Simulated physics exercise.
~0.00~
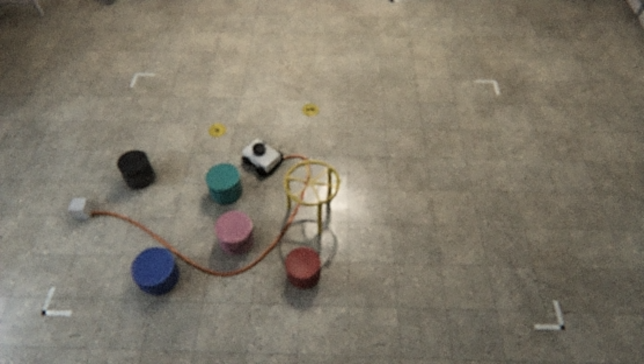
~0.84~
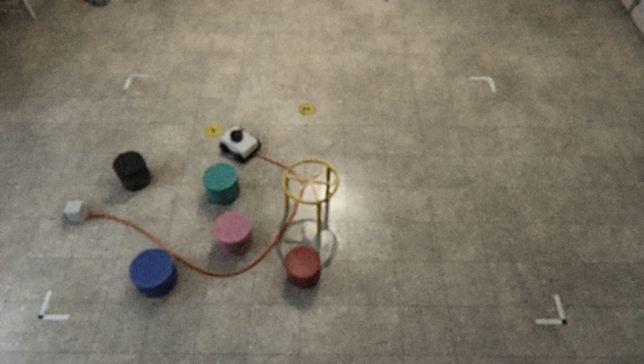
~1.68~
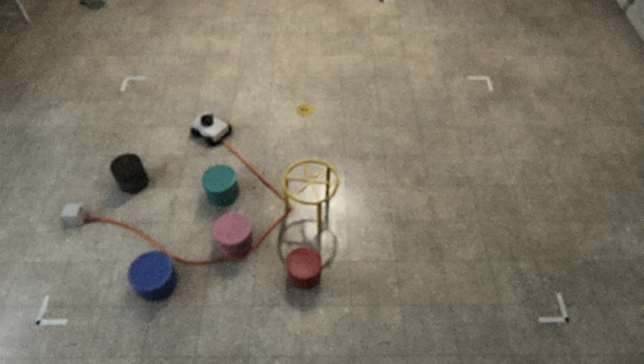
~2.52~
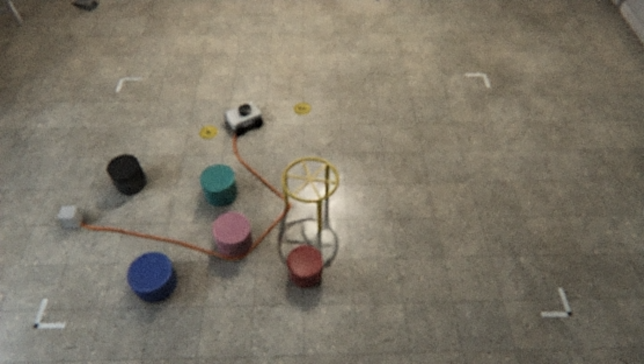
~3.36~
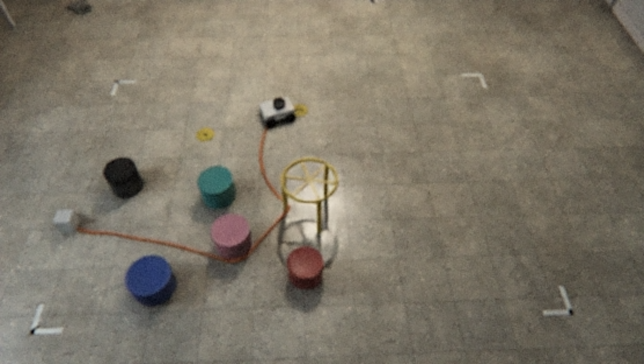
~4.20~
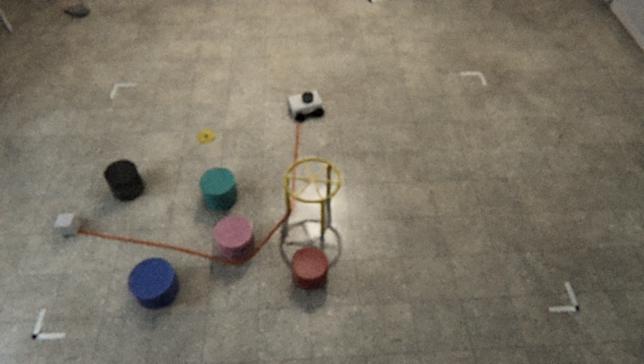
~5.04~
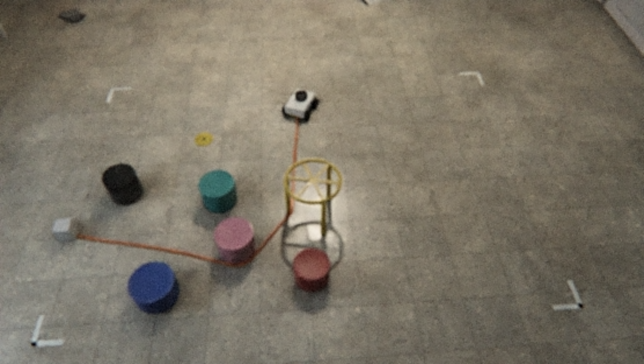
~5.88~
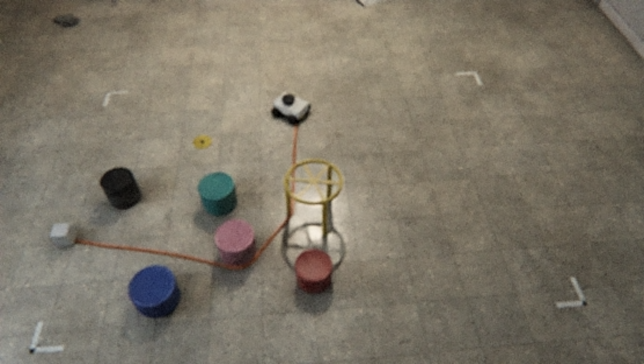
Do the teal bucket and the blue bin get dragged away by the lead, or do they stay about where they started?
They stay about where they started. The teal bucket hardly stirs and the blue bin keeps its place.
